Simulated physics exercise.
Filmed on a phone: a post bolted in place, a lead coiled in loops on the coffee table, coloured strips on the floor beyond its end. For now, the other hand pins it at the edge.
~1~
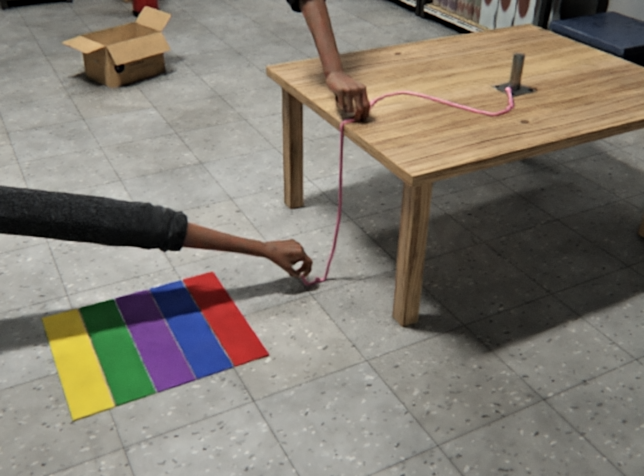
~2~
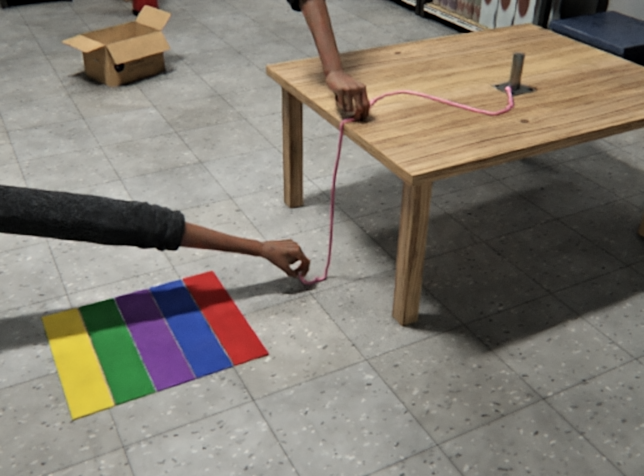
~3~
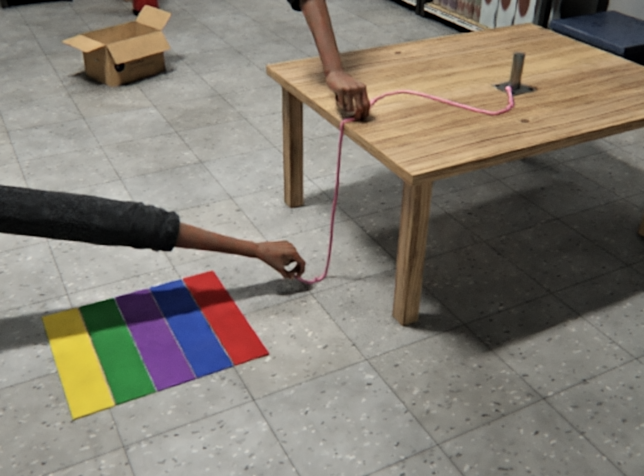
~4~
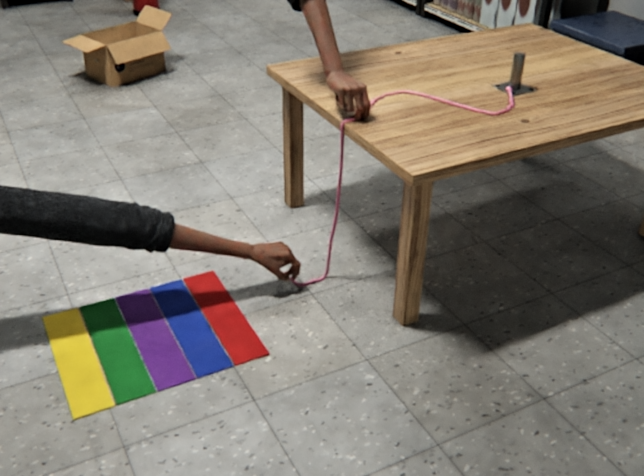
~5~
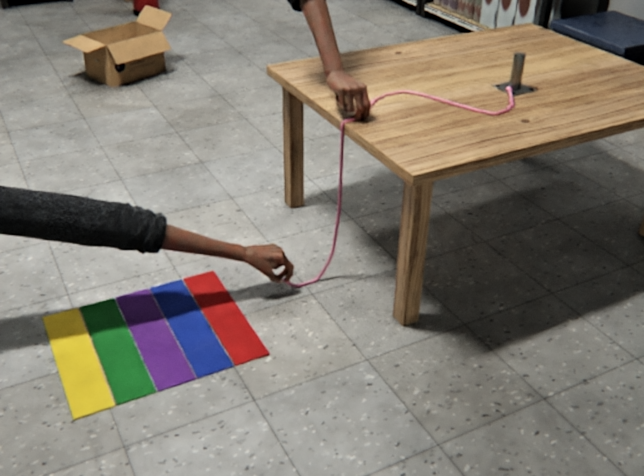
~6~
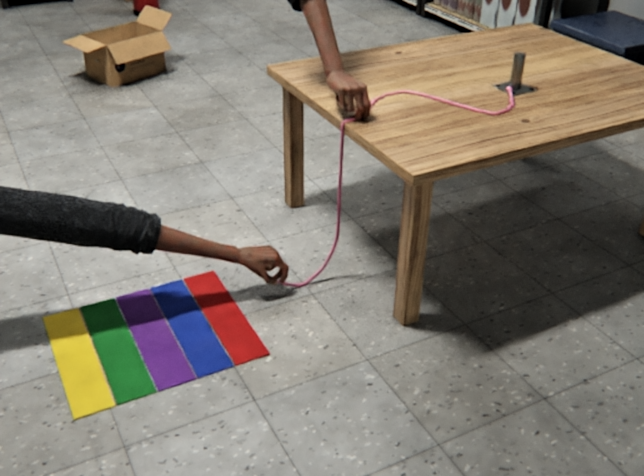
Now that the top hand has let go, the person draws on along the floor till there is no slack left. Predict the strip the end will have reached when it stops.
I would say the yellow strip.
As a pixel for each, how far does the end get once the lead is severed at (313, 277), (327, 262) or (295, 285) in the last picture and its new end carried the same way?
In order, it comes to rest around (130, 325), (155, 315) and (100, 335).
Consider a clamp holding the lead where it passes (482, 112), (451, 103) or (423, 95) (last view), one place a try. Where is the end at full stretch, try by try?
Try 1: (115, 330); try 2: (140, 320); try 3: (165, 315).
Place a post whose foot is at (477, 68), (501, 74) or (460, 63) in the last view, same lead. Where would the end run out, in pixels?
Estimated pixels per try: (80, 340); (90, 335); (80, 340).
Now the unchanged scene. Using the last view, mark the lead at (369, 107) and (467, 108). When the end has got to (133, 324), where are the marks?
First: (328, 172). Second: (418, 105).
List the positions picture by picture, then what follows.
The first picture shows end (302, 275); red (242, 343); blue (205, 355); purple (168, 367); green (128, 380); yellow (87, 393).
The second picture shows end (300, 275); lead through (509, 102) (458, 106) (389, 94) (358, 118) (334, 184) (330, 255).
The third picture shows end (295, 276).
The fourth picture shows end (291, 278); lead through (509, 102) (458, 105) (390, 94) (358, 118) (340, 183) (329, 255).
The fifth picture shows end (284, 280).
The sixth picture shows end (279, 281); lead through (510, 101) (459, 105) (390, 94) (359, 118) (340, 183) (330, 255).
Soon after, end near (133, 324); over purple.
After that, end near (94, 335); over green.
At the stop, end near (71, 342); over yellow. The yellow one.
